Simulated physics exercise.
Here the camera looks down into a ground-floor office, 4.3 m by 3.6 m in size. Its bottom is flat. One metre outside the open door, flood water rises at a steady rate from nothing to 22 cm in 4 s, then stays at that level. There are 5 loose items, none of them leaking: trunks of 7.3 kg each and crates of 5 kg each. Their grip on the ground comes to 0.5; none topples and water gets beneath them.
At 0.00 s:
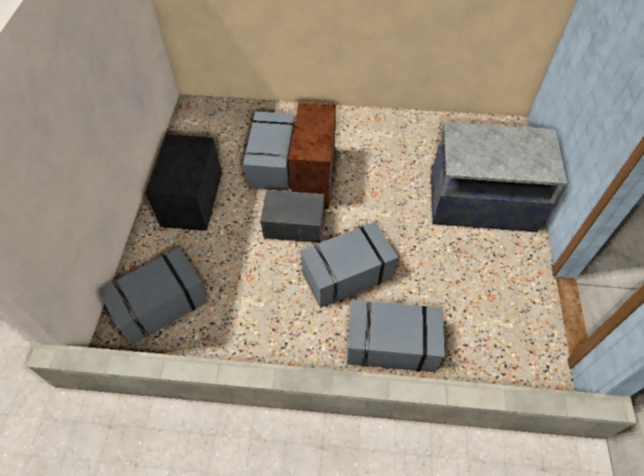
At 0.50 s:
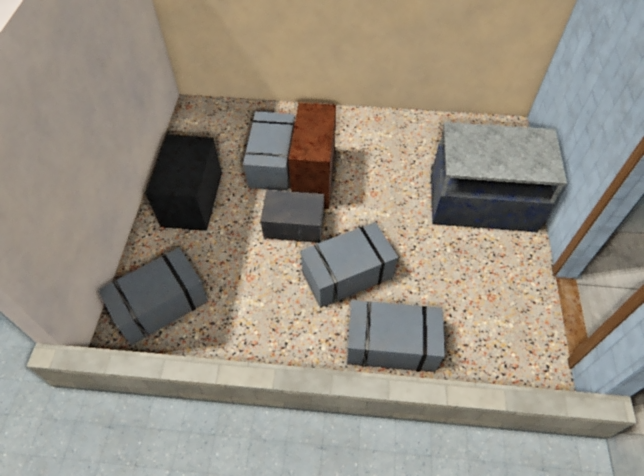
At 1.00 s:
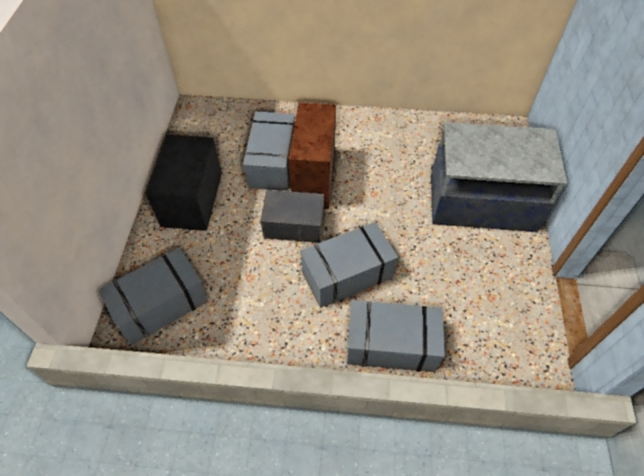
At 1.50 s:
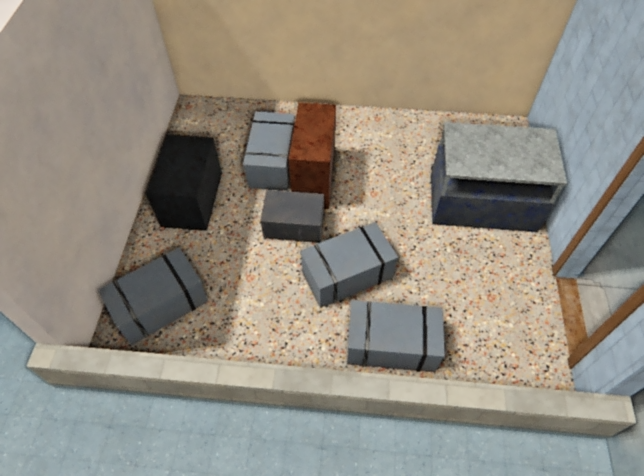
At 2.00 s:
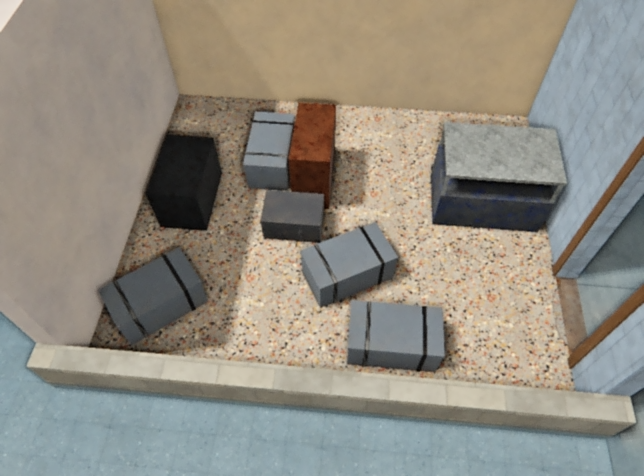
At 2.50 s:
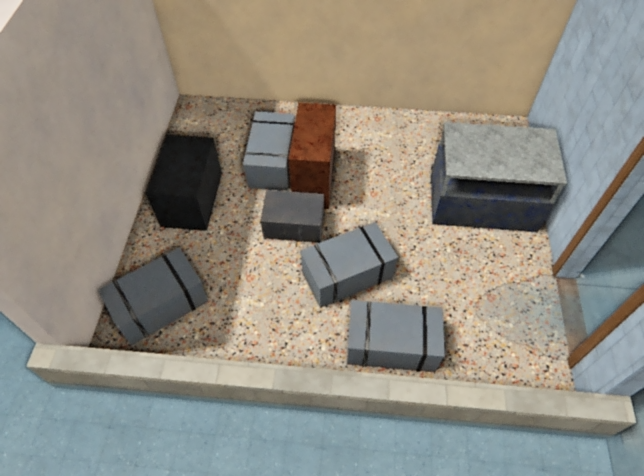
We see a room from above, with strapped grey boxes and other blocky objects standing still while bluish water spreads over the pale ground outside, then through the doorway at right and slightly onto the speckled floor.
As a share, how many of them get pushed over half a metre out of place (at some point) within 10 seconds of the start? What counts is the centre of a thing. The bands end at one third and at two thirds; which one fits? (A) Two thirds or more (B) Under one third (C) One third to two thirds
The answer is A.
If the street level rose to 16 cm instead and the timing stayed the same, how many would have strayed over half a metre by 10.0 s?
Then the count would be 3.
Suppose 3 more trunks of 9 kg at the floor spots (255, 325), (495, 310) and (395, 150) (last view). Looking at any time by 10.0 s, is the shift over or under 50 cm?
In turn: More, more, under.
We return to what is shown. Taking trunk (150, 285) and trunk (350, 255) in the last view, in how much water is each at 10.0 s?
I'd put it at 13 cm and 12 cm respectively.
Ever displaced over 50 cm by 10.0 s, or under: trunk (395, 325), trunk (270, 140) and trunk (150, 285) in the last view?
Same order as the question: Greater, greater, smaller.
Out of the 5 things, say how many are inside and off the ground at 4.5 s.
At that moment it comes to 1.
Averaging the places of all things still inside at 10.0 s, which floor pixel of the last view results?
It works out to somewhere near (236, 220) on the floor.
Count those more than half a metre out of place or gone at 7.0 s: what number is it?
That would be 3.
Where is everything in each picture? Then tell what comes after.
In the first picture, a trunk at (150, 286) rests on the ground; a trunk at (349, 254), on the bottom; 0.0 m2 under water; 0 of 5 have shifted.
In the second picture, a trunk at (150, 286), on the bottom; a trunk at (349, 254) rests on the ground; water covers 0.0 m2; 0 of 5 have shifted.
In the third picture, a trunk at (150, 286) rests on the ground; a trunk at (349, 254), on the bottom; 0.0 m2 under water; 0 of 5 have shifted.
In the fourth picture, a trunk at (150, 286), on the bottom; a trunk at (349, 254) rests on the ground; 0.0 m2 under water; 0 of 5 have shifted.
In the fifth picture, a trunk at (150, 286), on the bottom; a trunk at (349, 254) rests on the ground; water covers 0.0 m2; 0 of 5 have shifted.
In the sixth picture, a trunk at (150, 286), on the bottom; a trunk at (349, 254), on the bottom; 0.5 m2 under water; 0 of 5 have shifted.
After 3.5 s 0 of 5 are over 50 cm from their spots; 0 afloat.
After 4.5 s 0 of 5 are over 50 cm from their spots; 1 afloat.
After 7.0 s 3 of 5 are over 50 cm from their spots; 4 afloat.
After 10.0 s 4 of 5 are over 50 cm from their spots, and 4 have been at some point; 5 afloat.
